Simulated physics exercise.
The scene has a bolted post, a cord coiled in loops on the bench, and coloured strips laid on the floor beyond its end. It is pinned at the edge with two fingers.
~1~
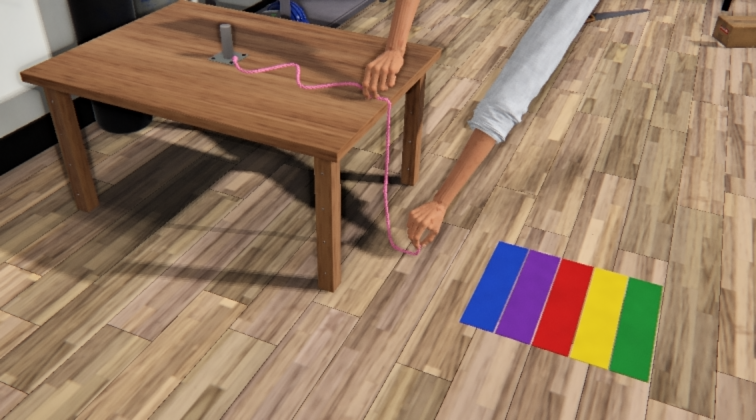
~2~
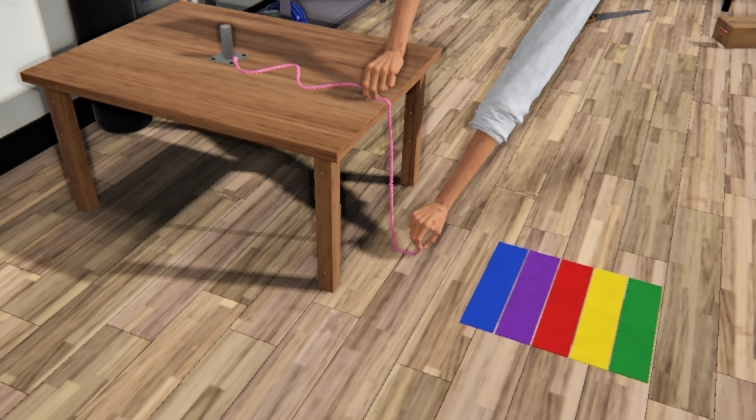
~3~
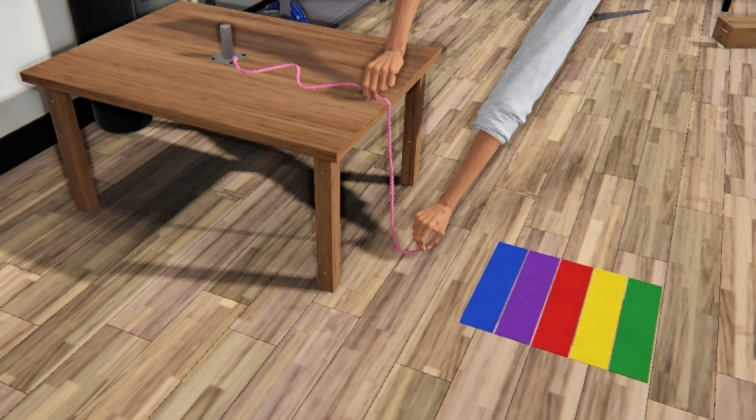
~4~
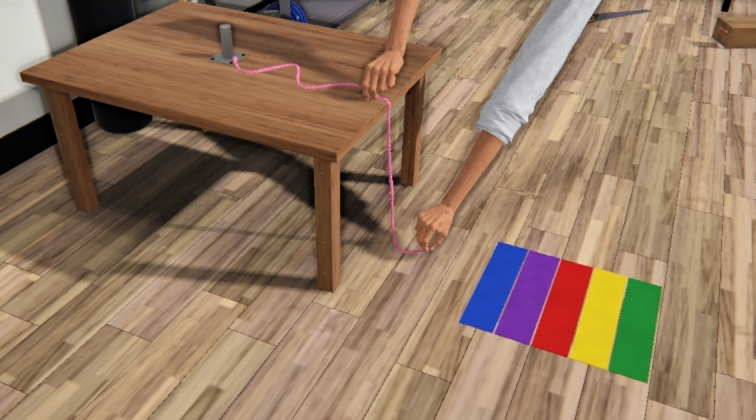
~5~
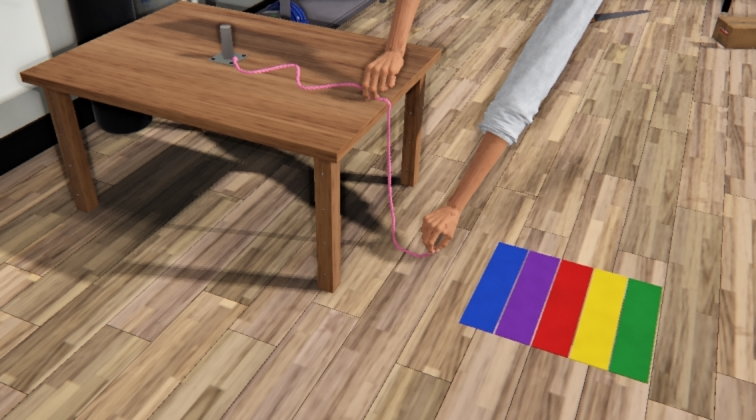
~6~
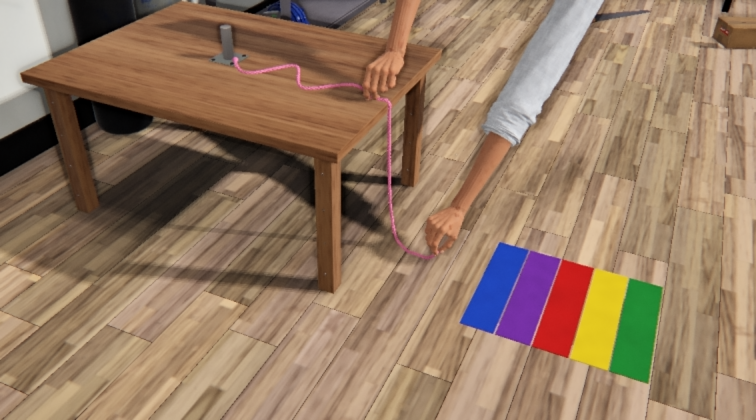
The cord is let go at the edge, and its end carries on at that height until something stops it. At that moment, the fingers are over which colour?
Over the yellow one.
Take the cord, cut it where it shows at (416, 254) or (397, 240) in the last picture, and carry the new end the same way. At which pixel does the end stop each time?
The pixels are (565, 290) and (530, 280), in that order.
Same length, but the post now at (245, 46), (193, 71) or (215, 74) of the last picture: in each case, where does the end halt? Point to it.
The places are (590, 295), (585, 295) and (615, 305).
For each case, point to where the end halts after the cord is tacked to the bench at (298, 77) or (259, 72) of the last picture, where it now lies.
The two answers, in sequence: (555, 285) and (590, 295).
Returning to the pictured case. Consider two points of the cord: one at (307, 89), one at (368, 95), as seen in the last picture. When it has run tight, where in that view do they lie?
I'd put the first at about (360, 92) and the other at about (424, 129).
Early on, end near (545, 283); over purple.
Midway, end near (582, 294); over red.
At the end of the slack, end near (605, 301); over yellow. It halts on the yellow strip.
